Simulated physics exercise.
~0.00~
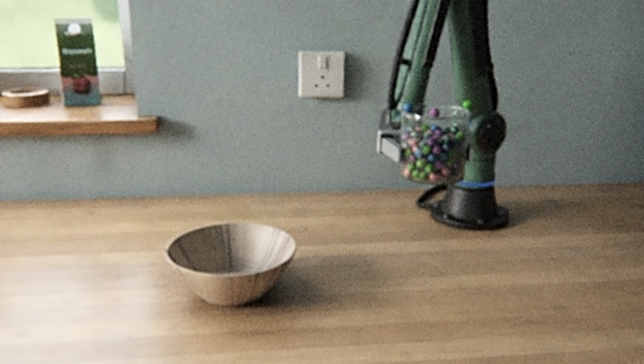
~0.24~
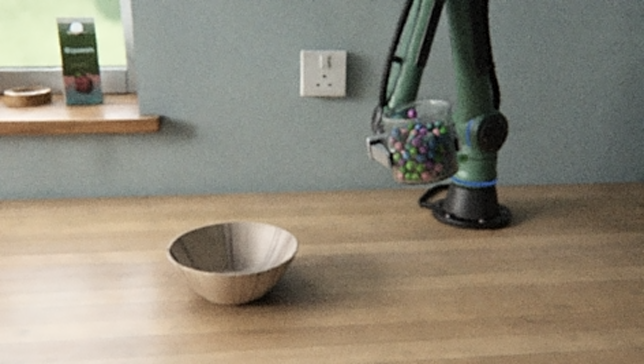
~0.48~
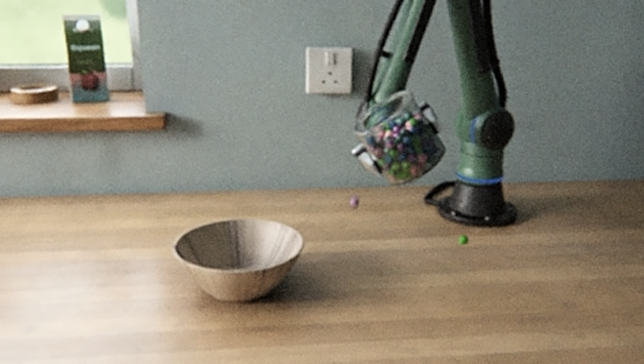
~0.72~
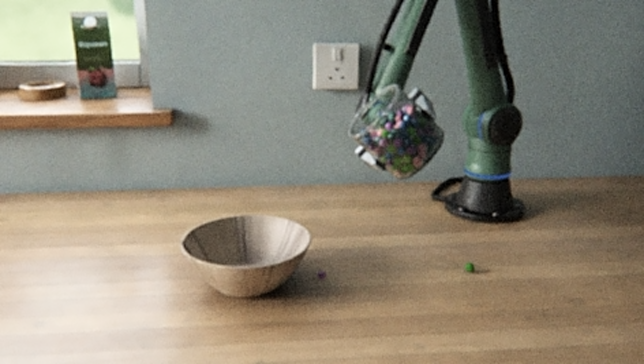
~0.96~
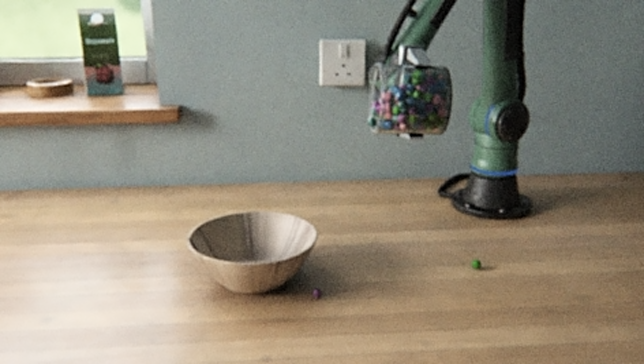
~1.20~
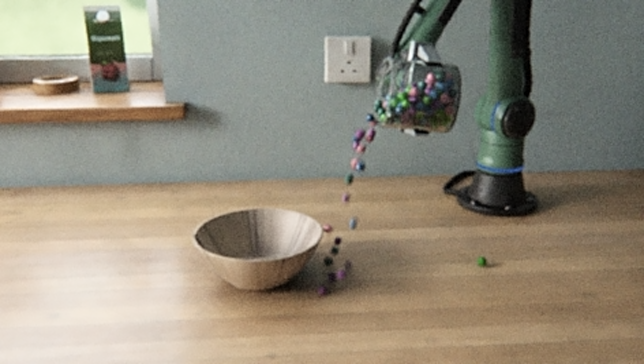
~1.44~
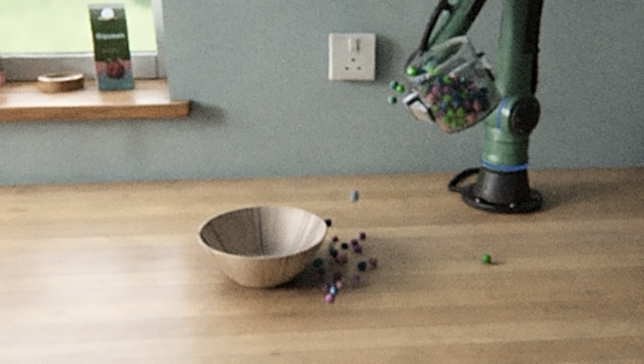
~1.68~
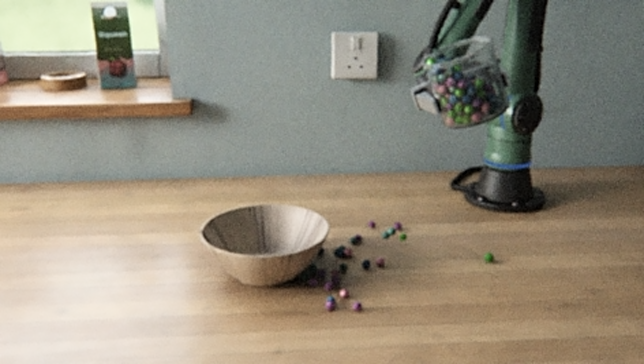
A green robot arm tips a clear tumbler, spilling some colourful round sweets beside a wooden bowl.
